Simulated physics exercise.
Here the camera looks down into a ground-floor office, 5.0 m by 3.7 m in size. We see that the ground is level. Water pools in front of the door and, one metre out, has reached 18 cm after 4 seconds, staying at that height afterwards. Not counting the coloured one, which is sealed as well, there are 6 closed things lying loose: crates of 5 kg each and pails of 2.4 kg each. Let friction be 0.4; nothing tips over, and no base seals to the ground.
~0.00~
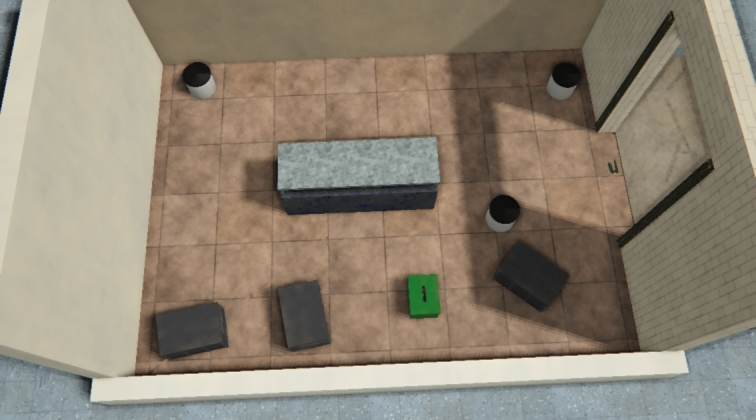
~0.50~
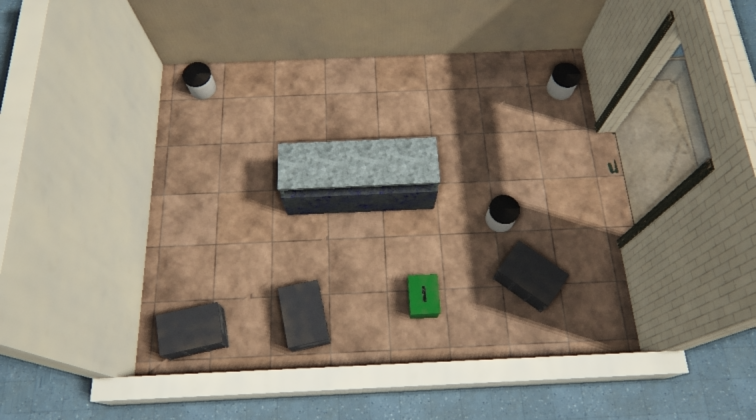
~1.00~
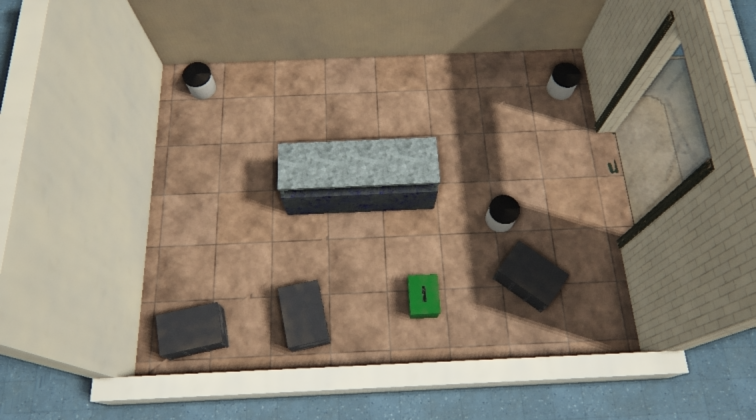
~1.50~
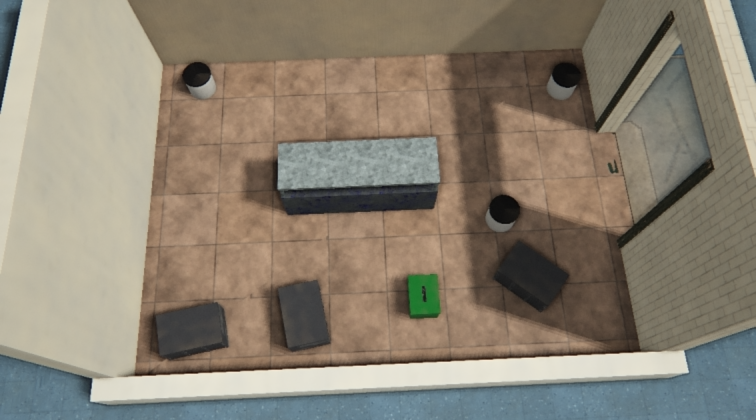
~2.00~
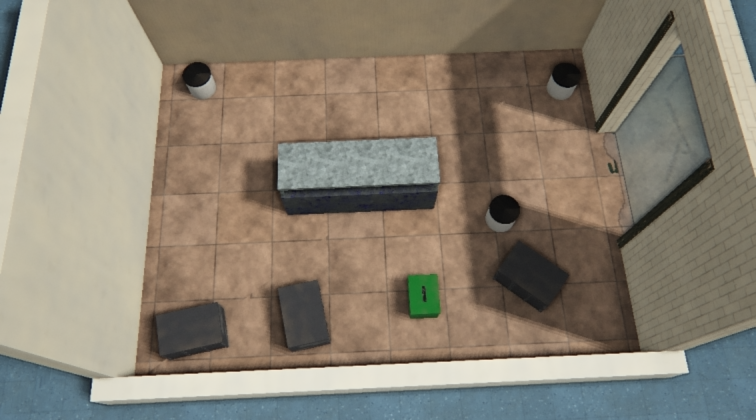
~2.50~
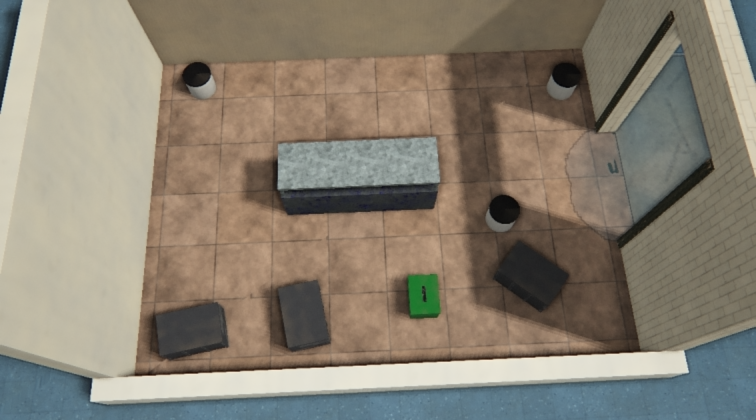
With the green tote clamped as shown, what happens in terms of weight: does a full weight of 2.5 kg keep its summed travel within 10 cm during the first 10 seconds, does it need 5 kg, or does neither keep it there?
Extra weight still does not help.
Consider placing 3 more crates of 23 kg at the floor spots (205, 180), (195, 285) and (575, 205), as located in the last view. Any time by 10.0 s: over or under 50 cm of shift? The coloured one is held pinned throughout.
Listed in order, they go beneath the bar, beneath the bar, over the bar.
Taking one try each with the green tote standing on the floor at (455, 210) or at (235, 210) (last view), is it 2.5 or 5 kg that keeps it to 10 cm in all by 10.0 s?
No load; no load.
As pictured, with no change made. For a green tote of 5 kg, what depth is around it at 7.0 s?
Close to 7 cm deep.
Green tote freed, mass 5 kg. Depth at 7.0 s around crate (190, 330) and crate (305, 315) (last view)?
1 and 3 cm.
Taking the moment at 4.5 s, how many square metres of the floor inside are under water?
My estimate is roughly 5.5 m2.
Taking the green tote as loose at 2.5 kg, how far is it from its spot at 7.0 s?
About 140 cm.
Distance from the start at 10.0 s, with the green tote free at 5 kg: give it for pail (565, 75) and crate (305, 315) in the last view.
0 cm, 100 cm.
After 3.5 s the green tote would be 0 cm from its start with 2.5 kg and 0 cm from its start with 5 kg; 0 cm of water round it then.
After 4.5 s the green tote would be 0 cm from its start with 2.5 kg and 0 cm from its start with 5 kg; 0 cm of water round it then.
After 7.0 s the green tote would be 135 cm from its start with 2.5 kg and 126 cm from its start with 5 kg; 7 cm of water round it then.
After 10.0 s the green tote would be 195 cm from its start with 2.5 kg and 171 cm from its start with 5 kg; 6 cm of water round it then.
